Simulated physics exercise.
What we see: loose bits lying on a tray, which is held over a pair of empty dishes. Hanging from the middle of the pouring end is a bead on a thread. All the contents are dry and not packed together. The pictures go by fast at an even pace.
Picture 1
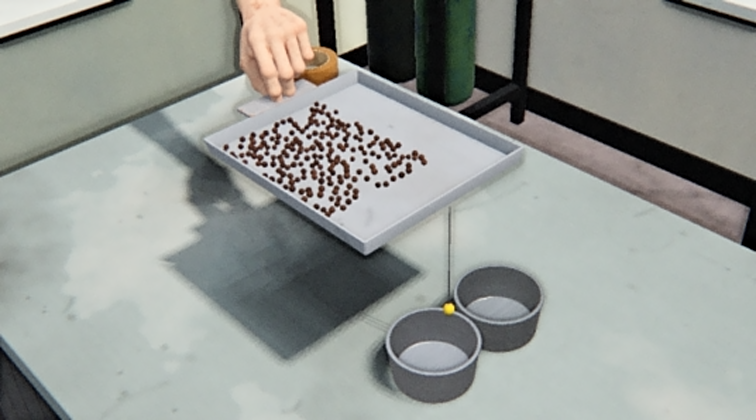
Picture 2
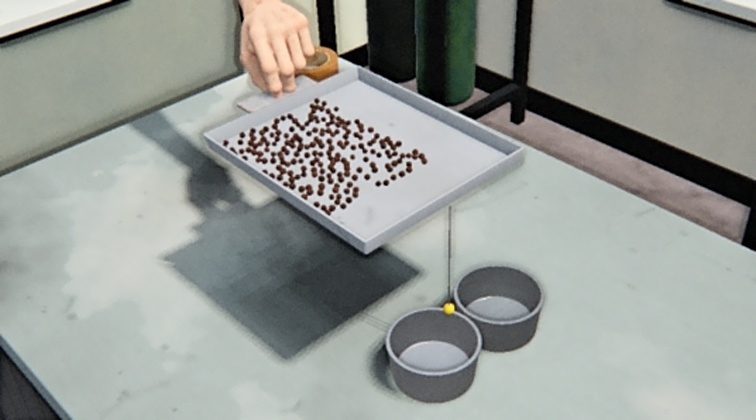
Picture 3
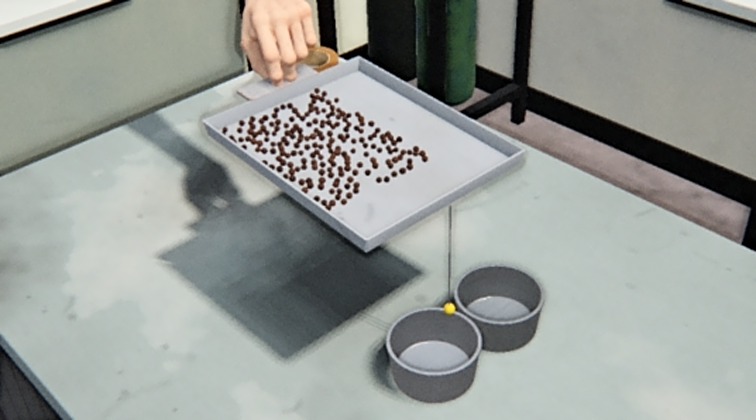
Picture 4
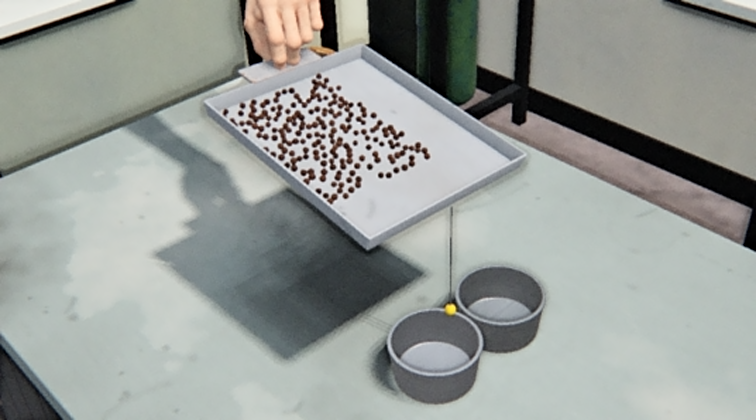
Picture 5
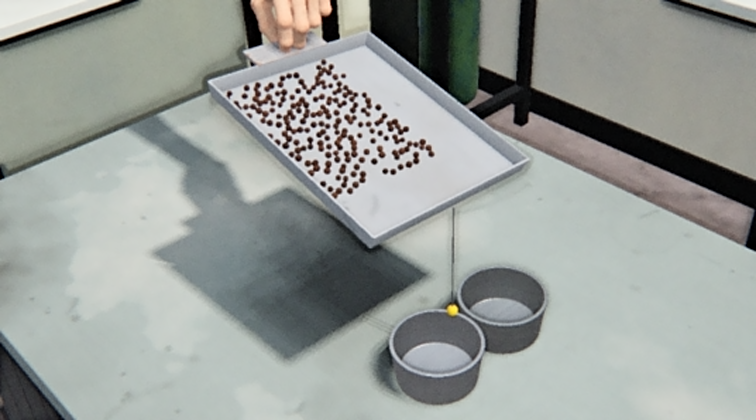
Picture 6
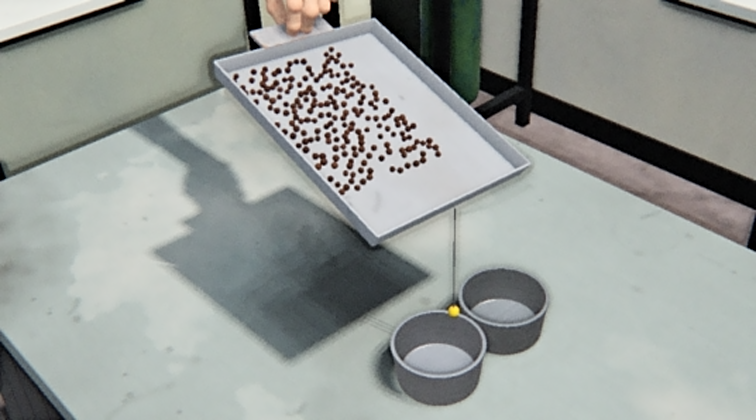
Hand raising the handle end of a grey tray of small brown berries, tilting it above two empty round dishes.
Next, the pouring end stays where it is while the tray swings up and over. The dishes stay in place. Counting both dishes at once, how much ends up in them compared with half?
Between them they hold more than half.
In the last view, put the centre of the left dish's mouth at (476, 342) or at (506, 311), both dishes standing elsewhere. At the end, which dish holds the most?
First the dish on the right, then the left one.
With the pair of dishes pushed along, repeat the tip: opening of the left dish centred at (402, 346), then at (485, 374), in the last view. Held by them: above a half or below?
At the first place under half, at the second below a half.
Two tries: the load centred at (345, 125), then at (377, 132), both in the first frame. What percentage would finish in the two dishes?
First about 70, then 70 per cent.
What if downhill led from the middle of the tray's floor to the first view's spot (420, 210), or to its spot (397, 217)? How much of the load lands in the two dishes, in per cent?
In turn some 20 and 10 per cent.
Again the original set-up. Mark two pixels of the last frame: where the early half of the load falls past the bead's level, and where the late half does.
It passes near (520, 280) first and then near (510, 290).
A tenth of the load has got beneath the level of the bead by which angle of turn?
The angle is roughly 70° at that point.
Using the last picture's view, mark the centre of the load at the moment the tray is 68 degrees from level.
Somewhere around pixel (493, 189) in the last picture.
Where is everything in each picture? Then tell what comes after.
In the first frame, corners of the pouring end at (365, 239) and (519, 147), level; middle of the load at (321, 157), allspice berries; left dish at (467, 377); right dish at (531, 327); bead on its thread at (449, 309).
In the second frame, corners of the pouring end at (365, 239) and (520, 148), level; middle of the load at (321, 154).
In the third frame, corners of the pouring end at (367, 237) and (521, 150), tipped barely, lowest at the right corner; middle of the load at (321, 147).
In the fourth frame, corners of the pouring end at (370, 235) and (523, 154), tipped a little, lowest at the right corner; middle of the load at (323, 136).
In the fifth frame, corners of the pouring end at (374, 234) and (525, 158), tipped clearly, lowest at the right corner; middle of the load at (328, 126).
In the sixth frame, corners of the pouring end at (378, 233) and (527, 162), tipped clearly, lowest at the right corner; middle of the load at (335, 118); left dish at (472, 379); right dish at (536, 329).
Soon after the last picture, tray tipped steeply; most on the tray; a stray few in the right dish; a stray few outside both; about a quarter in the air.
A little later, tray tipped past a quarter turn; about half on the tray; about a quarter in the right dish; about a quarter outside both; about a quarter in the air.
Later still, tray tipped past a quarter turn; a stray few in the left dish; about two thirds in the right dish; about a third outside both.
At rest, tray tipped past a quarter turn; none in the left dish; about two thirds in the right dish; about a third outside both.
